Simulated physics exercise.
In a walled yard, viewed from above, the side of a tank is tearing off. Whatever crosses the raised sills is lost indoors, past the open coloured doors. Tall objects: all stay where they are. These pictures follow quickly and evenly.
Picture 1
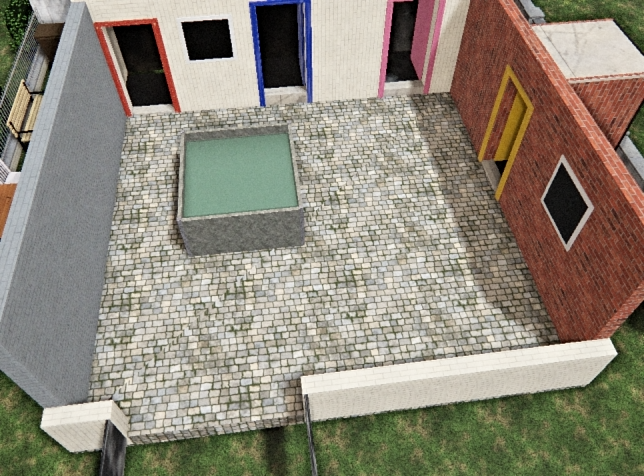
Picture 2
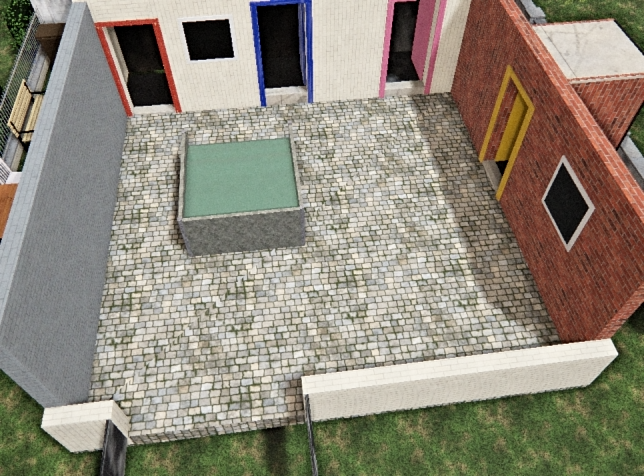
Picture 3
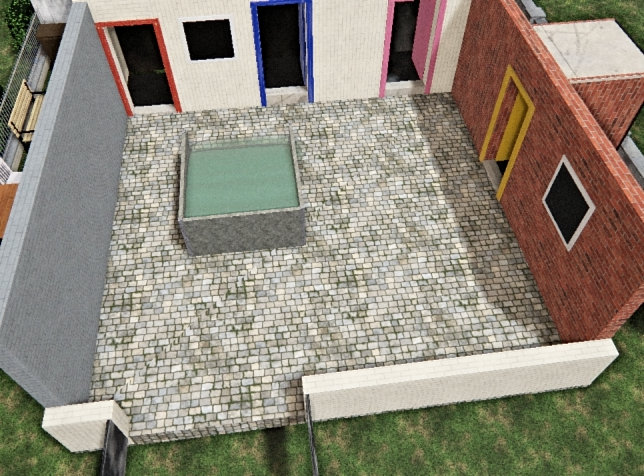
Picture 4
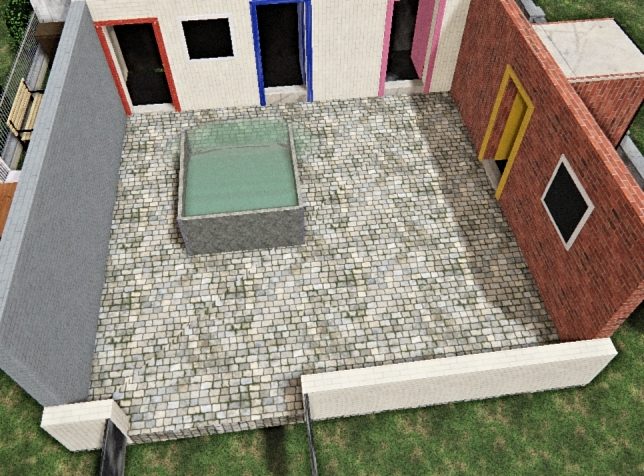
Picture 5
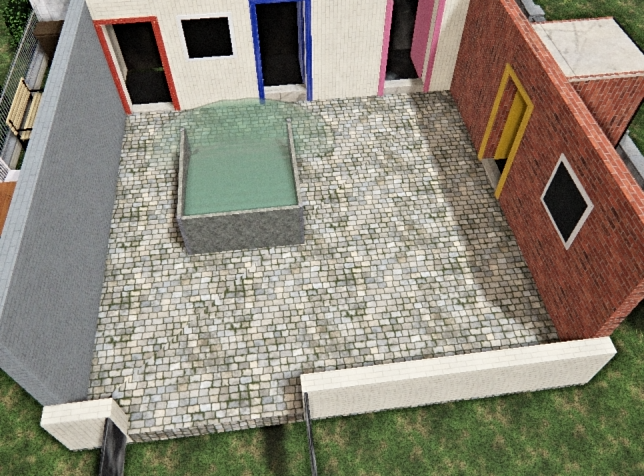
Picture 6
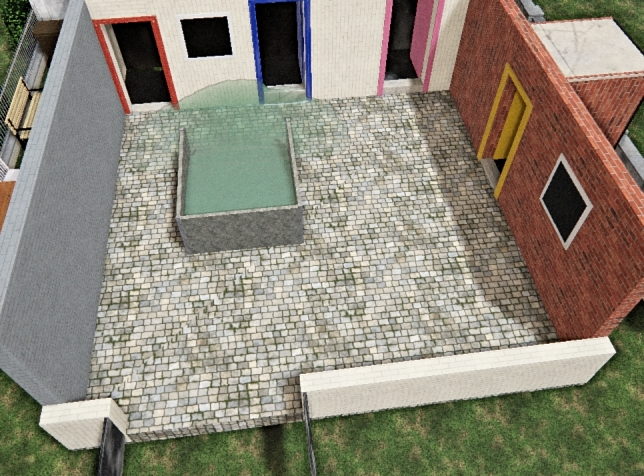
A walled yard paved with pale cobbles is seen from high above, with grass along its front edge. A grey rectangular tank of green water stands left of centre, between a grey wall on the left and a red brick wall with a yellow-framed doorway, while red, blue and pink doorways line the cream back wall. Water pours from the tank's far side and spreads thinly over the cobbles to the back wall, the camera staying still.
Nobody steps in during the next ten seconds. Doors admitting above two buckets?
One by one: Red door: More than two buckets. Pink door: No more than two buckets. Yellow door: More than two buckets. Blue door: More than two buckets.
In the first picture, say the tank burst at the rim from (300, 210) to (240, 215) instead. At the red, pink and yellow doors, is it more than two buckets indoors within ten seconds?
The red door falls short, the pink door falls short, and the yellow door falls short.
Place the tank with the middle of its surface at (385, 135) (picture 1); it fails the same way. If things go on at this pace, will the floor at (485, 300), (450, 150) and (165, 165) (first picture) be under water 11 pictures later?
In that order: Dry, covered, covered.
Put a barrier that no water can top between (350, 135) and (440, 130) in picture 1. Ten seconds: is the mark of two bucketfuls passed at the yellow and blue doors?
Record - yellow: Below the line; blue: Above the line.
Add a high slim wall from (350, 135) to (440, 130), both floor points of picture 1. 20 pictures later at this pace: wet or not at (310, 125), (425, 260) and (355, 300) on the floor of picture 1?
Taking the points in the order given, they are inundated, high and dry and high and dry.
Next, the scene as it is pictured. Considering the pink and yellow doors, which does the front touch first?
The answer here is the pink door.
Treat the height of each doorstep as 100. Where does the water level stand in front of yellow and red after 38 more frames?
Around 180 in a hundred for the first and 240 in a hundred for the second.
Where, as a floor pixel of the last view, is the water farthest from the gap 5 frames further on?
The wet point farthest out is around (411, 94).
A moment on, water covers 20 % of the floor; the red door over two buckets in, the pink door wet at the sill, nothing in, the yellow door not reached, the blue door over two buckets in.
Next, water covers 30 % of the floor; the red door far over two buckets in, the pink door wet at the sill, nothing in, the yellow door not reached, the blue door far over two buckets in.
Then, water covers 55 % of the floor; the red door far over two buckets in, the pink door wet at the sill, nothing in, the yellow door under two buckets in, the blue door far over two buckets in.
Later, water covers 80 % of the floor; the red door far over two buckets in, the pink door wet at the sill, nothing in, the yellow door over two buckets in, the blue door far over two buckets in.
In the end, water covers 95 % of the floor; the red door far over two buckets in, the pink door wet at the sill, nothing in, the yellow door over two buckets in, the blue door far over two buckets in.
